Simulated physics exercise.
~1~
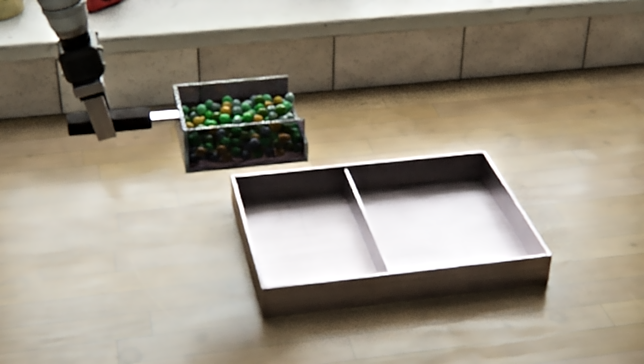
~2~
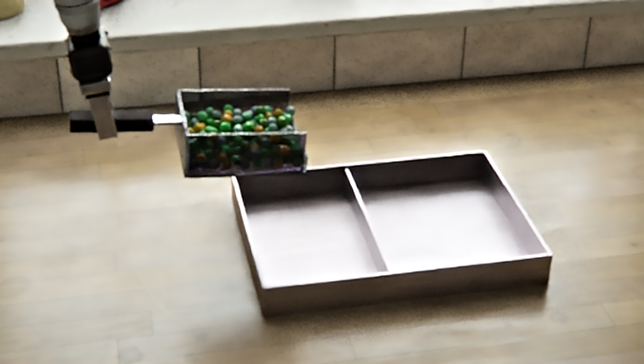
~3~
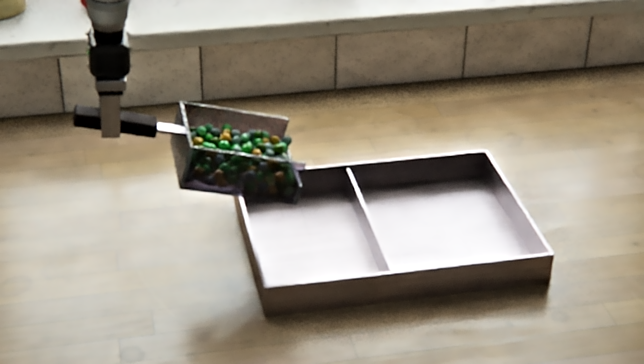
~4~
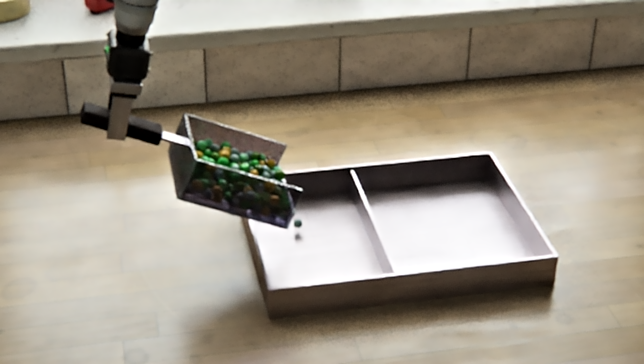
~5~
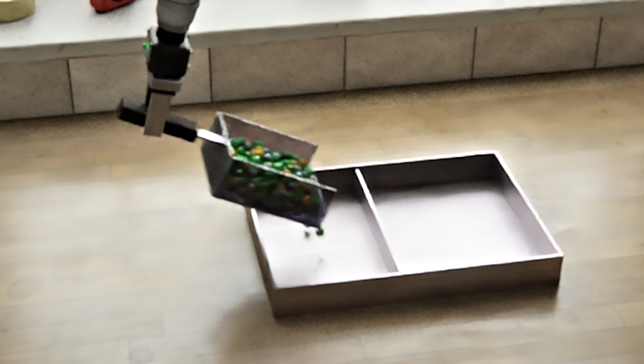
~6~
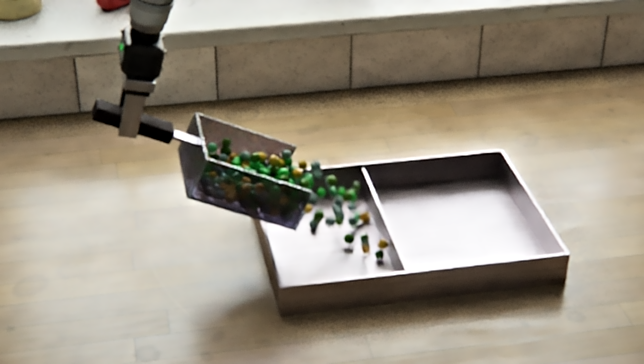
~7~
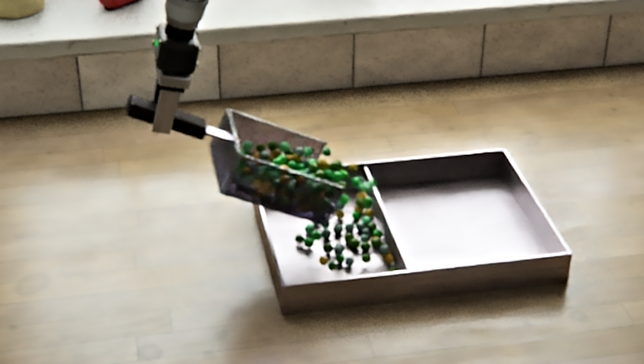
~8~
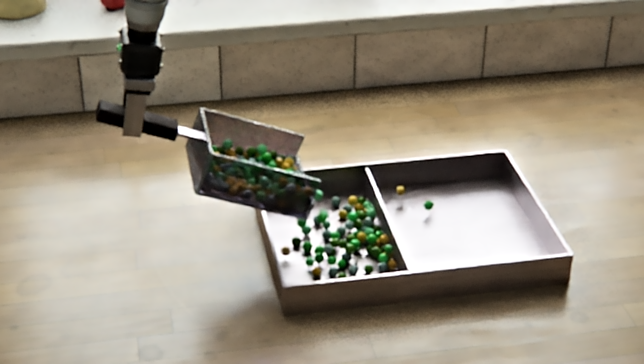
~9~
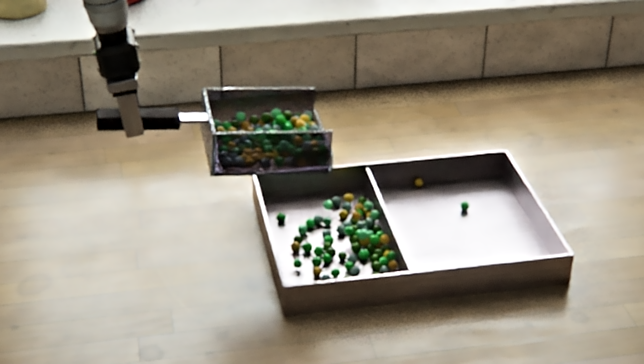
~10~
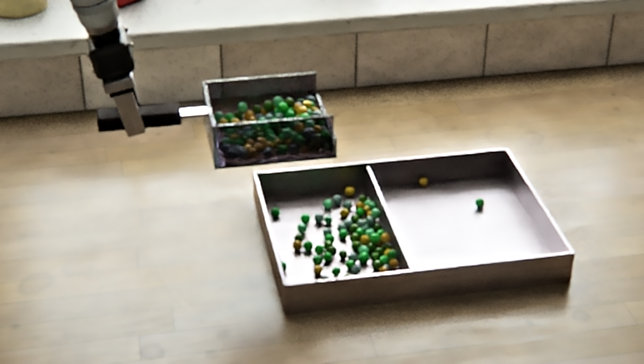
On a wooden table top, a robot gripper tipped an open box of green, orange and dark round sweets over a divided tray, spilling many into the left part and two into the right, then levelled and lifted the box, still well filled.
